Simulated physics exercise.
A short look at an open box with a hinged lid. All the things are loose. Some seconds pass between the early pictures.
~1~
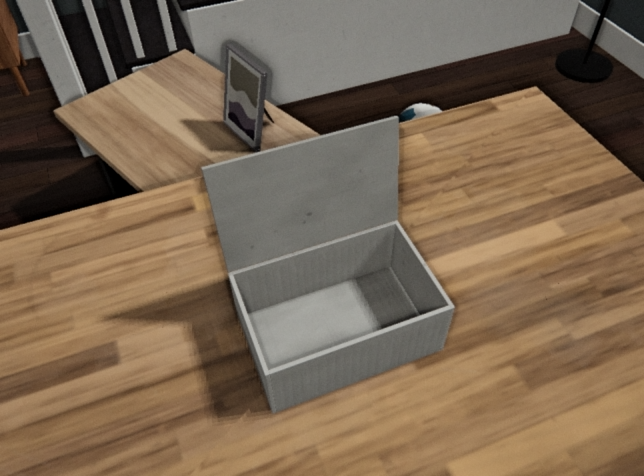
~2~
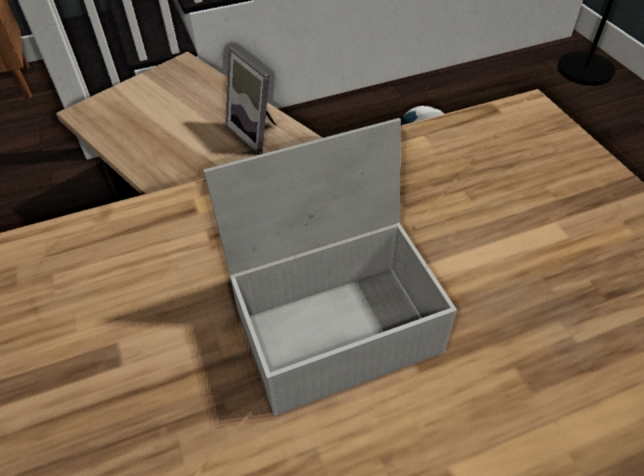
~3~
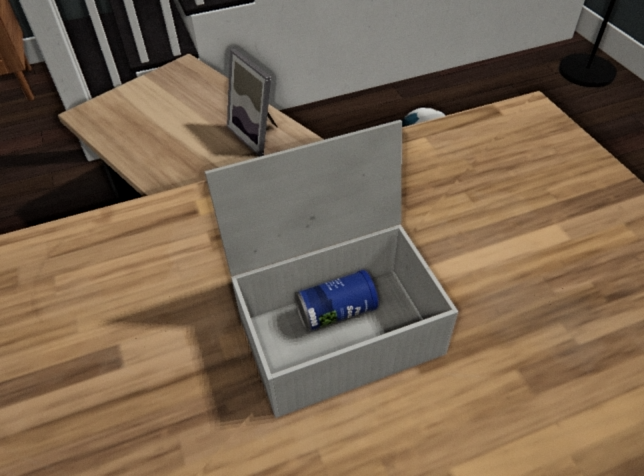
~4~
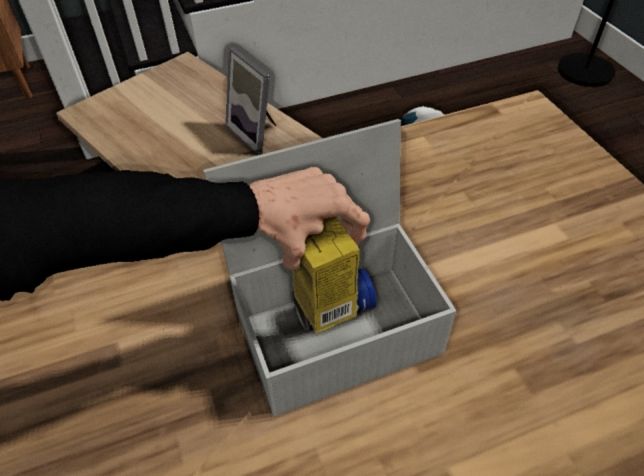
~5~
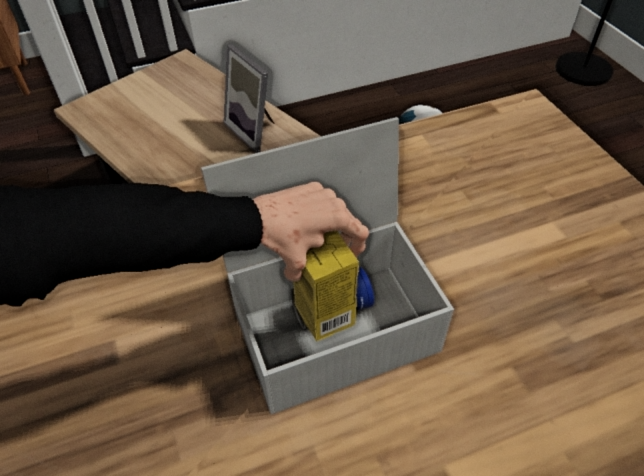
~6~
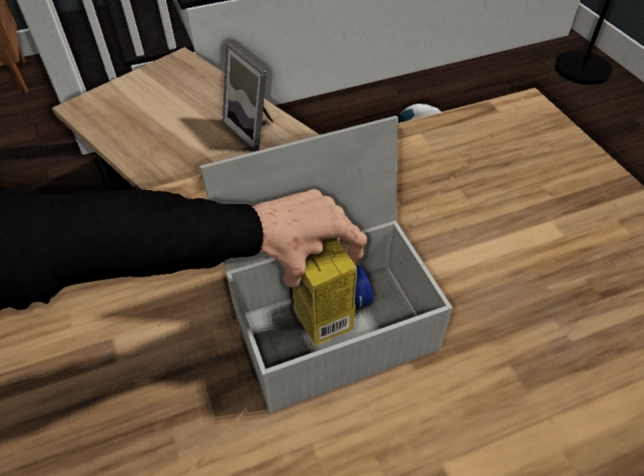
A blue tin appeared lying inside an open, empty grey box on a wooden table, then a hand reached in from the left holding a yellow carton and lowered it slightly beside the tin.
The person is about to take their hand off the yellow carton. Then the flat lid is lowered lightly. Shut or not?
The lid stays ajar.
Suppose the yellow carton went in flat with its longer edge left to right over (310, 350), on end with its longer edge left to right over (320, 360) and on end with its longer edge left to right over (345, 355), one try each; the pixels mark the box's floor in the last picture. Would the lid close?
First, it closes; second, it is held up; third, it will not close.
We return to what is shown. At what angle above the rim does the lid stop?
About 20°.
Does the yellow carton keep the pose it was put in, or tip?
It stays as placed.
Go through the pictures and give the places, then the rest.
In the first frame, the last thing is not in view yet.
In the second frame, the last thing is not in view yet.
In the third frame, the last thing is not in view yet; blue tin (336, 301).
In the fourth frame, on its way; yellow carton (324, 275).
In the fifth frame, on its way; yellow carton (324, 285).
In the sixth frame, put in, still held; yellow carton (323, 291).
Then, 0.70 s later than the last frame, yellow carton tilted by 14° near (314, 323).
Then, 1.60 s later than the last frame, lid 60° above the rim; yellow carton moved about its own width near (315, 336).
Then, 2.70 s later than the last frame, lid 21° above the rim; yellow carton moved about its own width near (316, 337).
When it is over, lid 21° above the rim; moved from the start, yellow carton; blue tin as before. End places, in pixels of the last picture, yellow carton near (316, 337).
